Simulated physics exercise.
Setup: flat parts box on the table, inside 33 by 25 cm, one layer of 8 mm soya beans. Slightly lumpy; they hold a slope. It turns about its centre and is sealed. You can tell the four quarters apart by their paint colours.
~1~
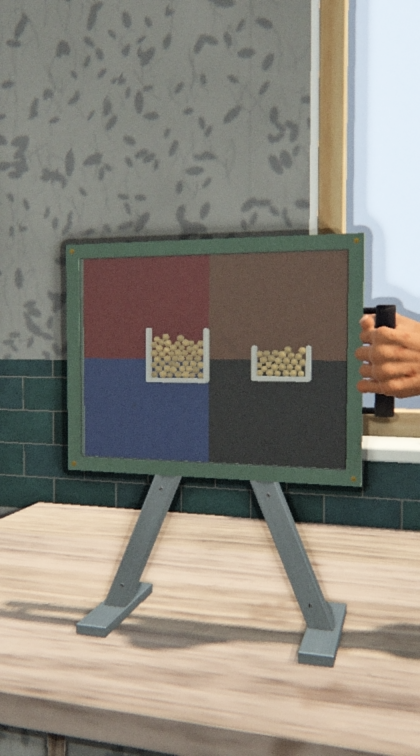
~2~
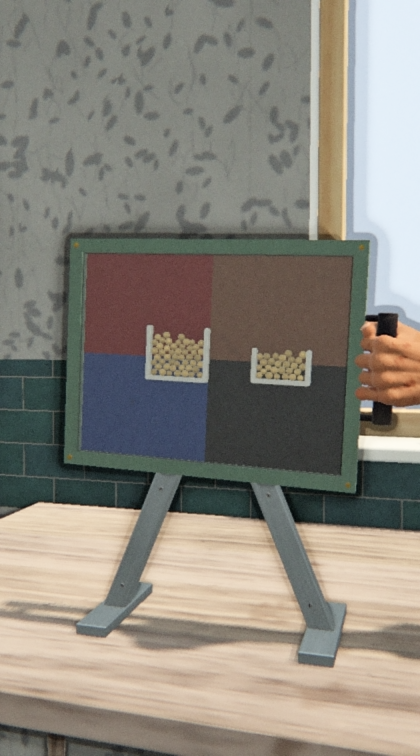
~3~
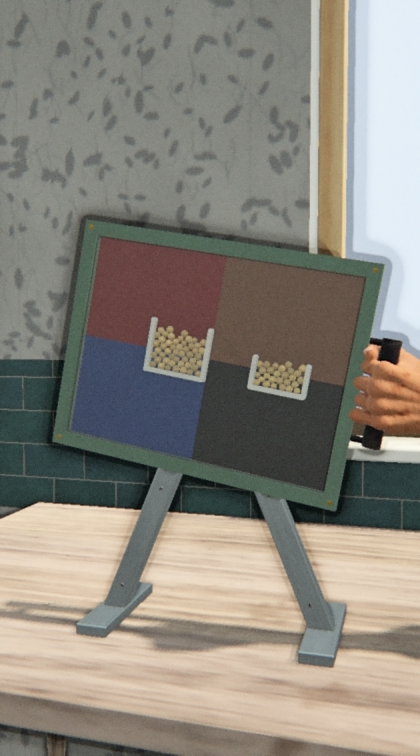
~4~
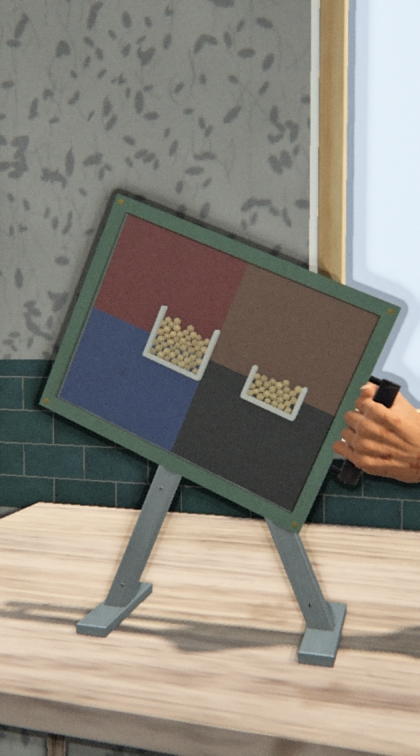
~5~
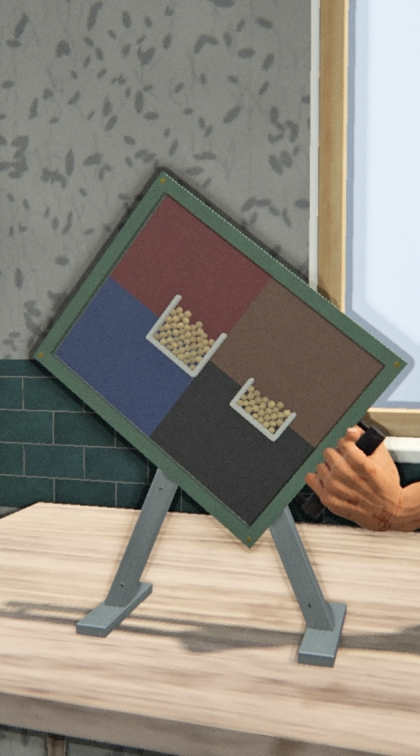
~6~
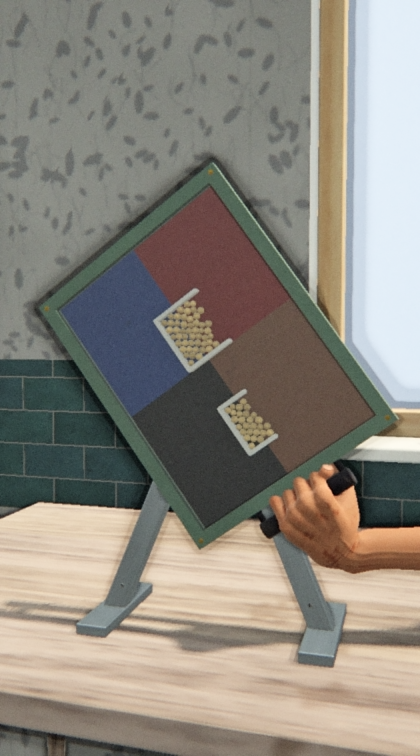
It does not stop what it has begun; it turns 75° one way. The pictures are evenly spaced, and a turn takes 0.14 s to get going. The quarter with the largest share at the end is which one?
That is the one marked black.
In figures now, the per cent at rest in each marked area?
In per cent: Red quarter holds 20, blue quarter holds 25, black quarter holds 40, brown quarter holds 15.
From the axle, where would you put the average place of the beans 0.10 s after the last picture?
Right: About 1 cm; below: About 1 cm.
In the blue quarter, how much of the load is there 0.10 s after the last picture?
It works out at roughly 25 per cent.
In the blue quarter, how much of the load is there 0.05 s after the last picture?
I'd put it near 25 in a hundred.
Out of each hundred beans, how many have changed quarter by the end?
I'd say something like 30 percent.
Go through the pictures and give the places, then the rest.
The first picture shows level; about 80 beans; beans' middle (213, 360); highest (166, 337); red (145, 308), blue (145, 409), black (276, 413), brown (277, 306).
The second picture shows turned 3° clockwise; beans' middle (213, 360); highest (167, 335).
The third picture shows turned 10° clockwise; beans' middle (213, 361); highest (170, 329); wall ends (155, 319) to (211, 331), (256, 357) to (309, 367).
The fourth picture shows turned 23° clockwise; beans' middle (213, 362); highest (168, 320).
The fifth picture shows turned 38° clockwise; beans' middle (212, 363); highest (179, 310).
The sixth picture shows turned 54° clockwise; beans' middle (211, 364); highest (193, 304); red (211, 273), blue (132, 334), black (207, 445), brown (290, 386).
Then, 0.05 s after the last picture, it stands 66° clockwise; the beans' middle is in line with and 1 cm below the centre; red 40 %, blue 25 %, black 20 %, brown 15 %.
Then, 0.10 s after the last picture, it stands 74° clockwise; the beans' middle is 1 cm right of and 1 cm below the centre; red 40 %, blue 25 %, black 20 %, brown 15 %.
Then, 0.13 s after the last picture, it stands 75° clockwise; the beans' middle is 1 cm right of and 1 cm below the centre; red 40 %, blue 25 %, black 20 %, brown 15 %.
All still 1.4 s after it, it stands 75° clockwise; red 20 %, blue 25 %, black 40 %, brown 15 %.
